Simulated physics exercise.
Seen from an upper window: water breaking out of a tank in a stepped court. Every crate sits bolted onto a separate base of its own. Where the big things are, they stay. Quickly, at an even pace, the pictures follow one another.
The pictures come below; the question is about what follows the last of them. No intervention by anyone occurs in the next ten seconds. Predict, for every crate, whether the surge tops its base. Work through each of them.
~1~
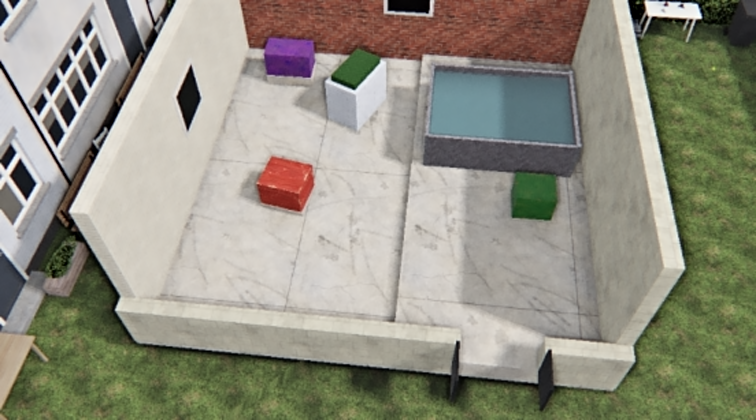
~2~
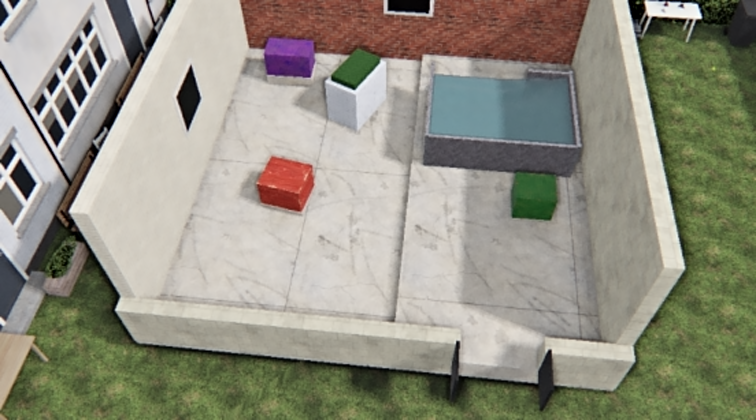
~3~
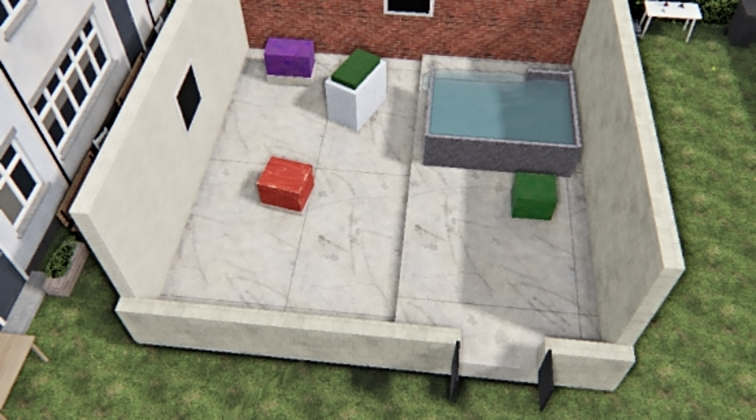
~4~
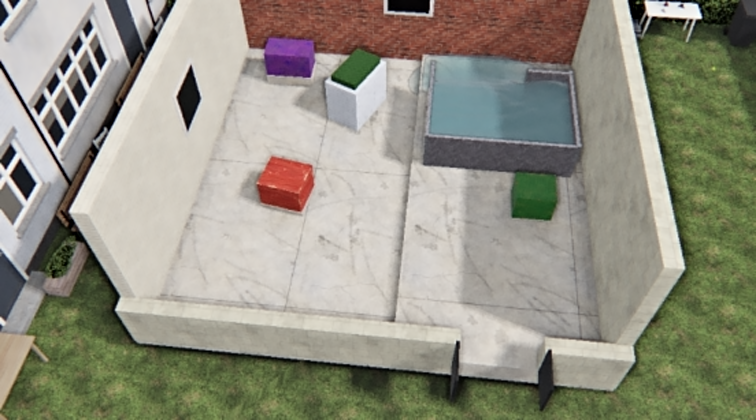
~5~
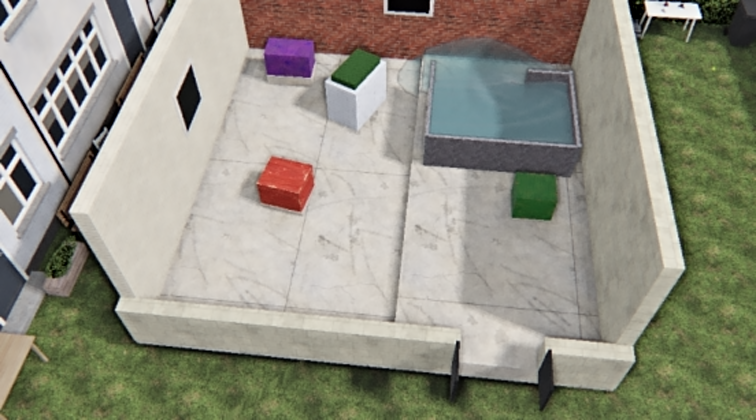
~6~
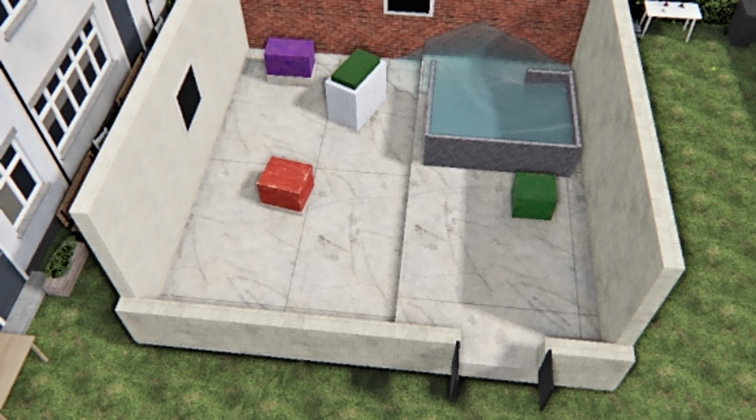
Red crate: Reached by water, green crate: Reached by water, purple crate: Reached by water.
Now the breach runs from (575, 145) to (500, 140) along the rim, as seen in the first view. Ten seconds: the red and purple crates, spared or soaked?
My reading: Red crate gets wet; purple crate is safe.
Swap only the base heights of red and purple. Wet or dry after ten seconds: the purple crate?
Well, the purple one is inundated then.
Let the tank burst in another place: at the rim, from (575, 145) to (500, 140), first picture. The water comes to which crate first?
Answer: The green crate.
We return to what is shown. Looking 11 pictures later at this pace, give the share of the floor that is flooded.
I'd say 25 per cent.
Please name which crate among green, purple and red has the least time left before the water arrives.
Answer: The purple crate.
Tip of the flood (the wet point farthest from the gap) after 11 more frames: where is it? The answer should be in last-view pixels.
I'd say around (248, 53).
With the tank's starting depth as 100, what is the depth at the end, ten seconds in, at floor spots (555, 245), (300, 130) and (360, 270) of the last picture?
Approx. values, in order: 4 %, 6 %, 16 %.
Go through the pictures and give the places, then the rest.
In the first picture, the tank at (501, 106) is whole and still.
In the second picture, the front is at a hidden place, out from the gap on the tank's far side.
In the third picture, the front is at (425, 77), out from the gap on the tank's far side.
In the fourth picture, water pours out on the tank's far side and has run to (433, 57).
In the fifth picture, the front is at (548, 65), out from the gap on the tank's far side.
In the sixth picture, the front is at (568, 67), out from the gap on the tank's far side.
A moment on, water covers 15 % of the floor; the red crate not reached, the green crate not reached, the purple crate water round its plinth.
Next, water covers 25 % of the floor; the red crate not reached, the green crate not reached, the purple crate water round its plinth.
Then, water covers 50 % of the floor; the red crate water round its plinth, the green crate water round its plinth, the purple crate water round its plinth.
Later, water covers 70 % of the floor; the red crate water round its plinth, the green crate water round its plinth, the purple crate water round its plinth.
In the end, water covers 85 % of the floor; the red crate was topped, the green crate was topped, the purple crate was topped.
